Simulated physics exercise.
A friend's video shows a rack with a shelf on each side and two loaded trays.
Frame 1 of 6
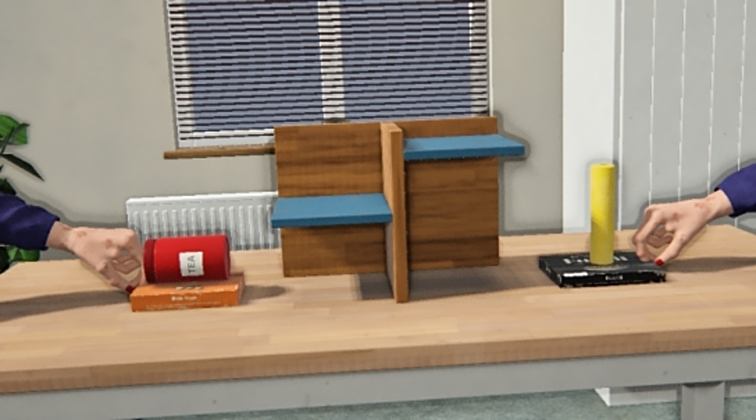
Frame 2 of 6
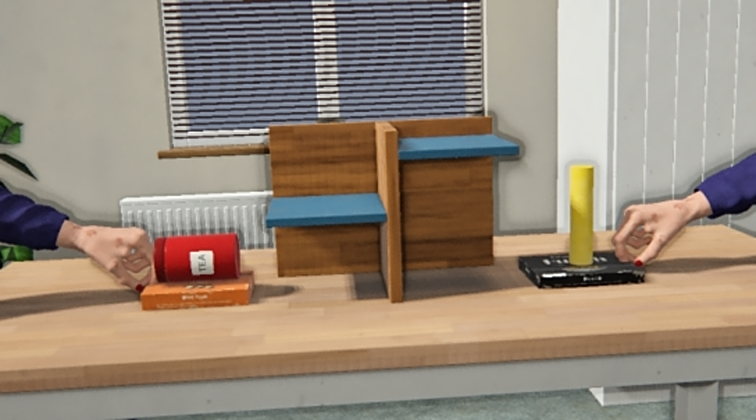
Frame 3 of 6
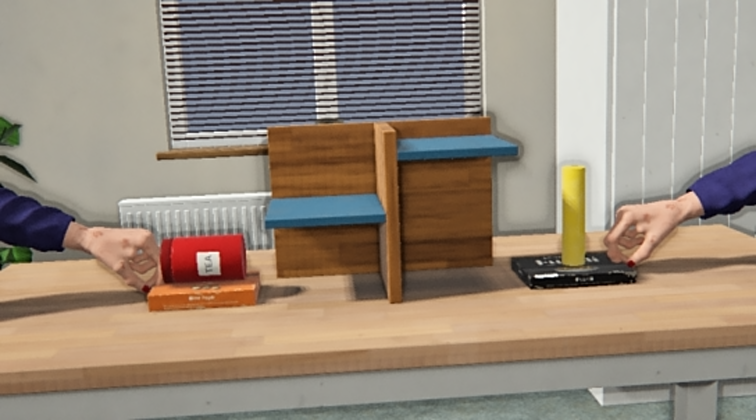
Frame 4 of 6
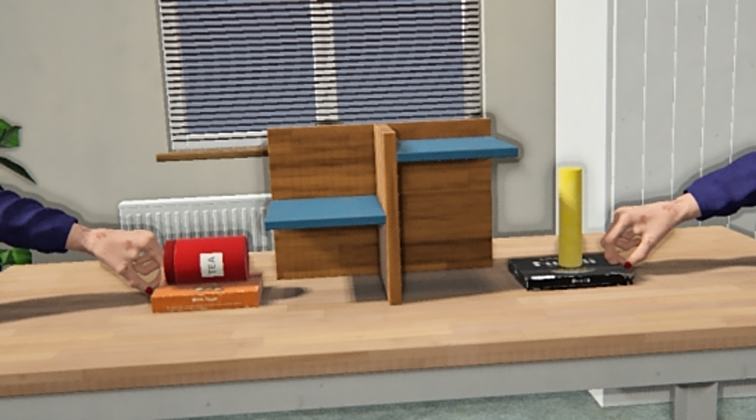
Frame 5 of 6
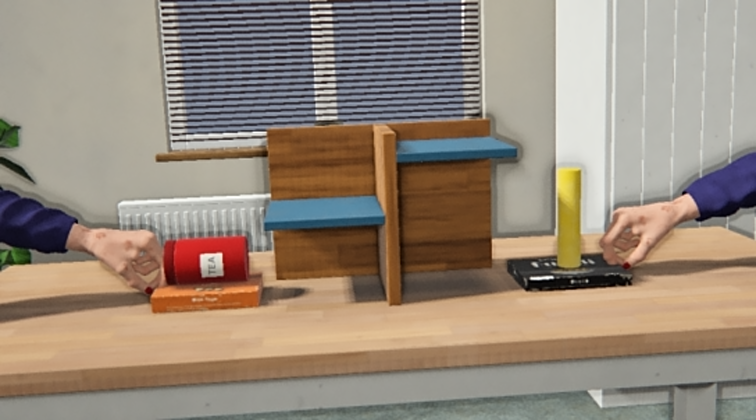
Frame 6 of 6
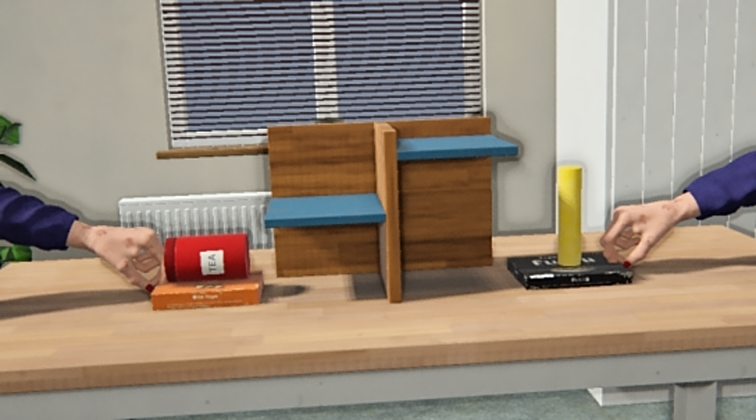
Two hands in dark purple sleeves reach in from either side of a pale wooden table, seen from the front in a room with a blind-covered window and a radiator. Between them stands a brown wooden rack with two blue shelves, a red tea jar lying on an orange packet at left and a yellow candle upright on a black packet at right. The hands push both loads a short way inward, then barely move, while the view shifts very slightly early on.
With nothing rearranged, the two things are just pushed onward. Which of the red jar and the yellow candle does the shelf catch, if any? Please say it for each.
Red jar: Not caught; yellow candle: Not caught.
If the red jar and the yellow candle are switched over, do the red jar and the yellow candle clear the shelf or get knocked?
After the change, the red jar fits beneath, and the yellow candle runs into the shelf.
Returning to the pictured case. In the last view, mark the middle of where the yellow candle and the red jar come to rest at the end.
Yellow candle: (457, 222); red jar: (320, 253).
Then, 0.78 s later than the last frame, red jar riding along near (237, 257); yellow candle riding along near (537, 218).
Then, 1.44 s later than the last frame, red jar riding along near (272, 255); yellow candle riding along near (497, 220).
Then, 1.98 s later than the last frame, red jar riding along near (301, 254); yellow candle riding along near (464, 222).
When it is over, the red jar rides in untouched, near (320, 253); the yellow candle rides in untouched, near (457, 222).
